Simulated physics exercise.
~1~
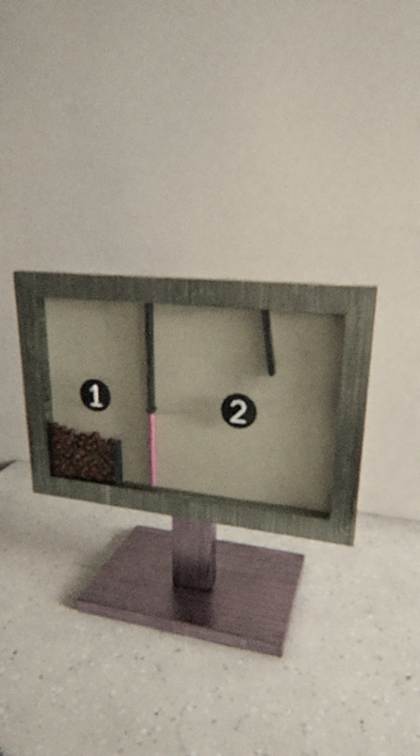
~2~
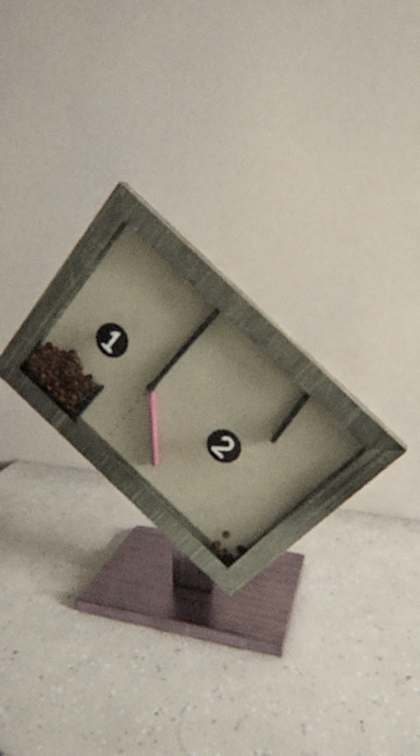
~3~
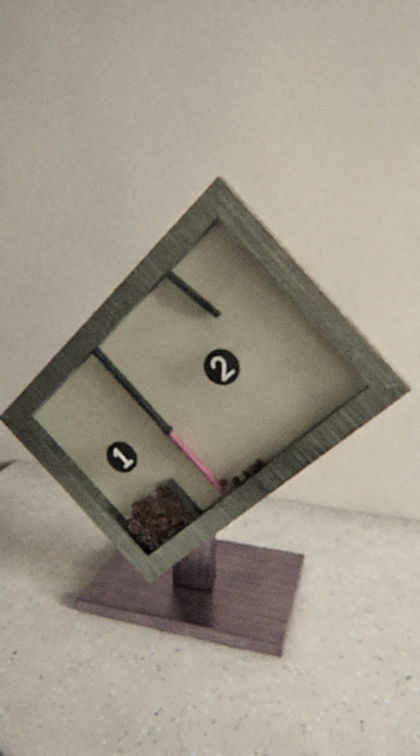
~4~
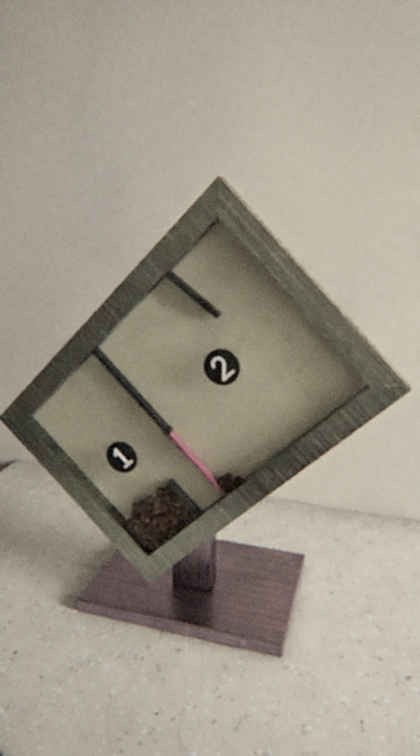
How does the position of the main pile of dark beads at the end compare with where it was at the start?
At the start the pile sat at the far left, in the lower left corner of the level case. By the end it was lower and farther right, gathered near the bottom corner of the tilted case, just above the stand.
